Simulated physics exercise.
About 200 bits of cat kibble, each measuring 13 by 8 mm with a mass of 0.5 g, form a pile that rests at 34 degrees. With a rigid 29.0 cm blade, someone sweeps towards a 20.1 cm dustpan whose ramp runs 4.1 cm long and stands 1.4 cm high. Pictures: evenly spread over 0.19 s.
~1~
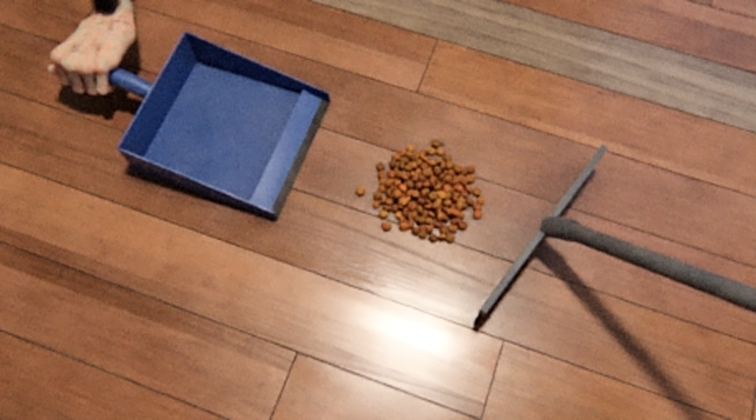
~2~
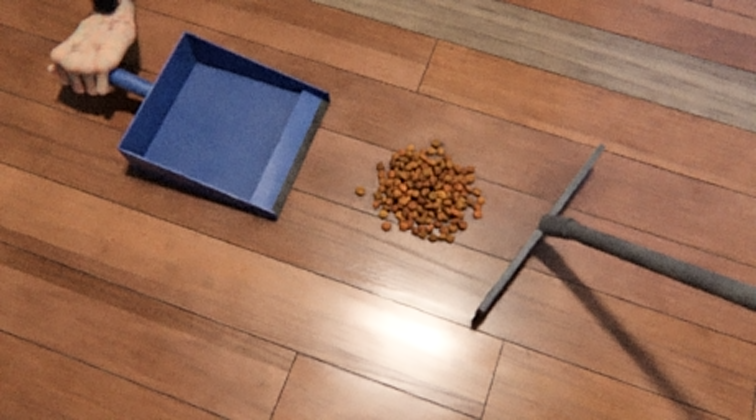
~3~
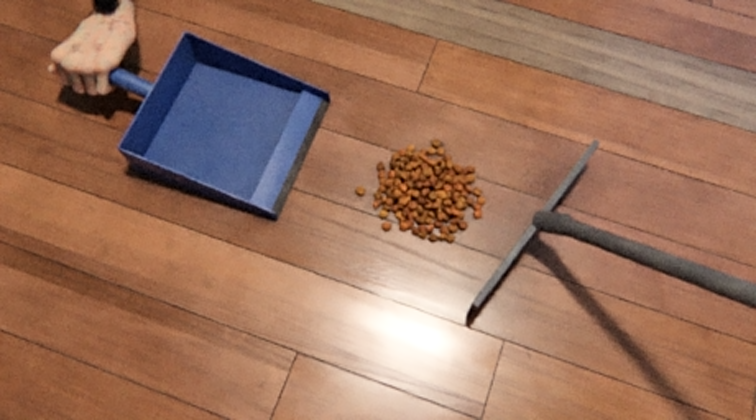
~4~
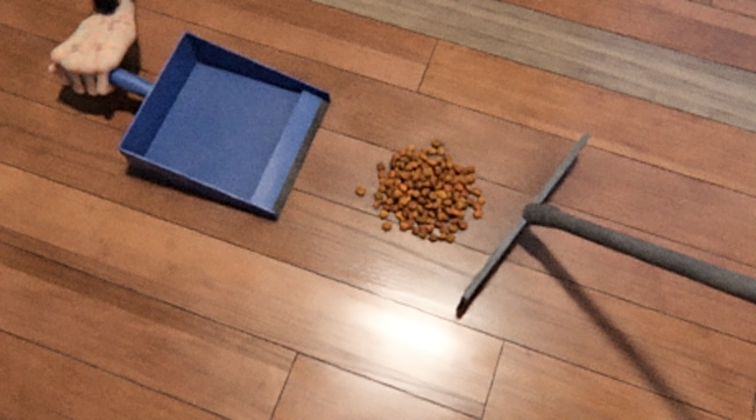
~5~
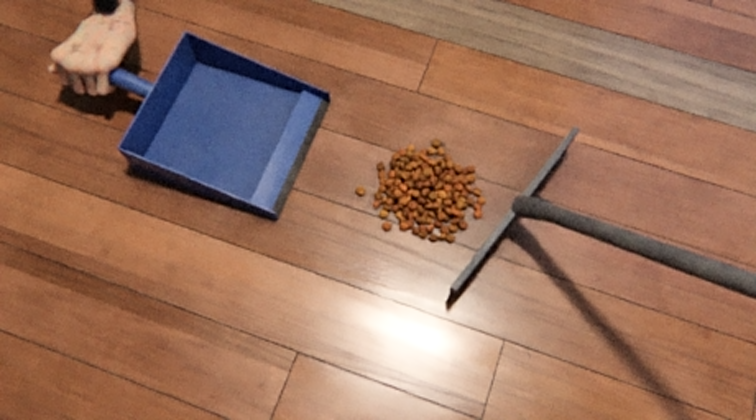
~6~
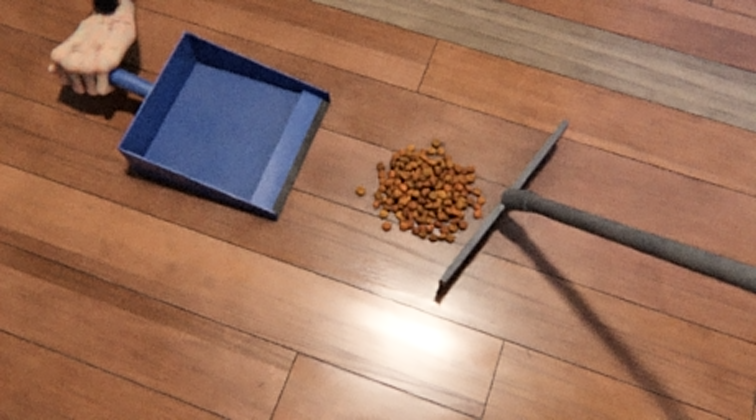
We see a hand holding a blue dustpan still on a wooden floor beside a small pile of brown kibble, while a long-handled gray blade slides slowly left from the right until it is close against the unmoved pile.
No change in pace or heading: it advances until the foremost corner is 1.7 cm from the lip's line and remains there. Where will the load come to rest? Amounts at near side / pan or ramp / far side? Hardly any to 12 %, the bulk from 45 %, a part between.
Near side: Hardly any; pan: A part; far side: A part.
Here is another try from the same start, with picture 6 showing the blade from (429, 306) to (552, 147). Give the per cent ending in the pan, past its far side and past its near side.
Per cent by place - pan 0, far side 5, near side 0.
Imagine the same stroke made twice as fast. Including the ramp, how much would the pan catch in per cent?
Then around 25 per cent.
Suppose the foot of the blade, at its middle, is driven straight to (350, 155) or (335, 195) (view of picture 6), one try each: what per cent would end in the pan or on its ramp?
About 10 and 0 per cent.
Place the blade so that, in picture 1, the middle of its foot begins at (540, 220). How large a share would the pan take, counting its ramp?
Estimate: Near 25 %.
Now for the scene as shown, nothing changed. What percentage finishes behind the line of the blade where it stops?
Some 0 percent, give or take.
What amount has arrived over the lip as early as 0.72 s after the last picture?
Roughly 15 % by then.
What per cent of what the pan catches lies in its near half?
Some 20 per cent.
Then, 0.26 s after the last picture, middle of the blade 18 cm from the lip; 0 % over the lip, far side 5 %, near side 0 %.
Then, 0.43 s after the last picture, middle of the blade 10 cm from the lip; 0 % over the lip, far side 15 %, near side 0 %.
Then, 0.72 s after the last picture, middle of the blade 6 cm from the lip; 15 % over the lip, far side 25 %, near side 0 %.
In the end, near side 0 %, pan 15 %, far side 25 %, in front of the lip or behind the blade 55 %.
